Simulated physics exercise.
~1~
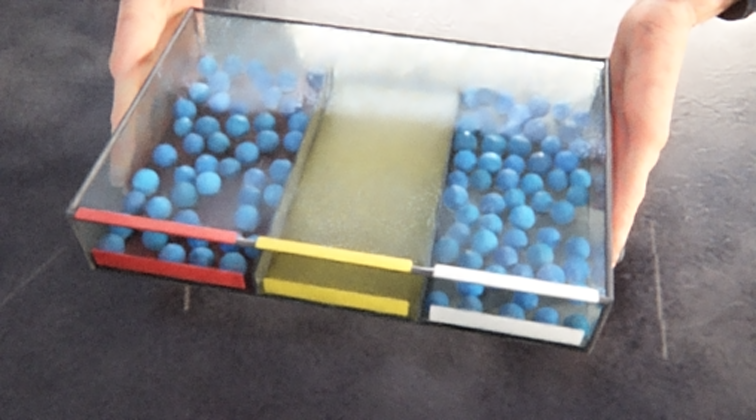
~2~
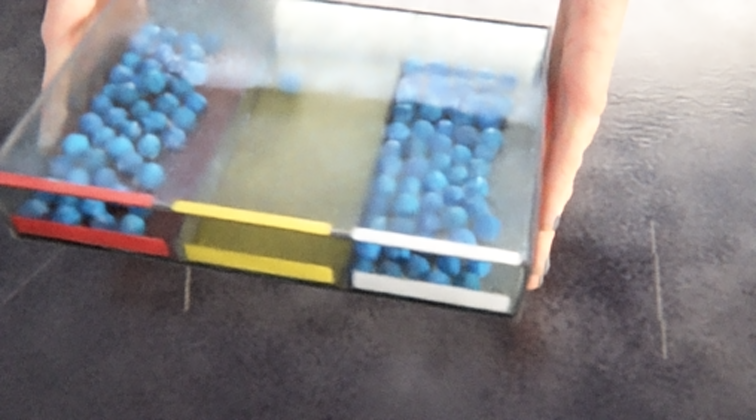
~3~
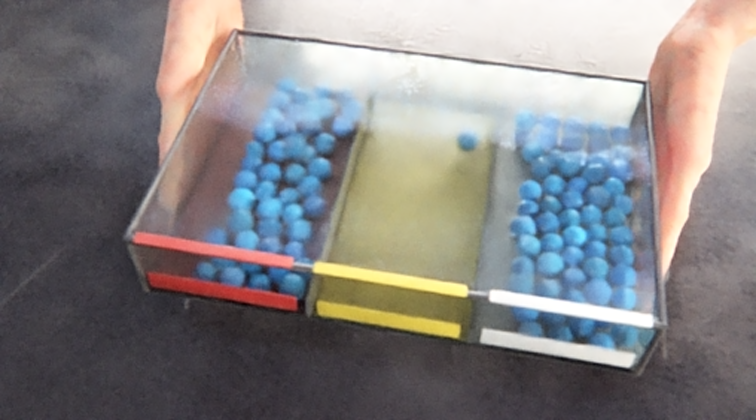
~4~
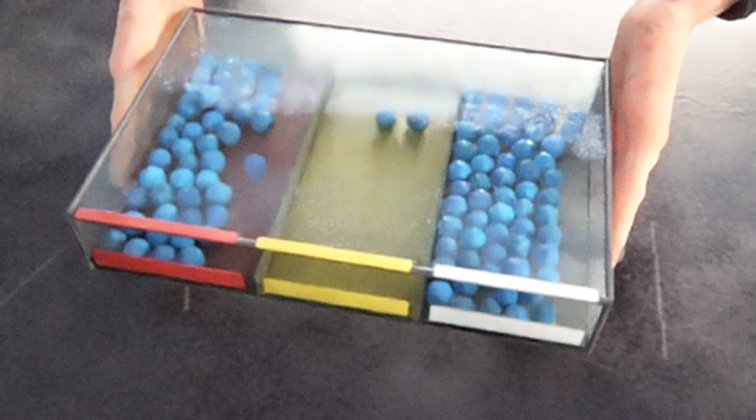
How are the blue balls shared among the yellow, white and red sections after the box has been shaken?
The white and red sections each hold a large share of the balls, while the yellow section between them holds hardly any.
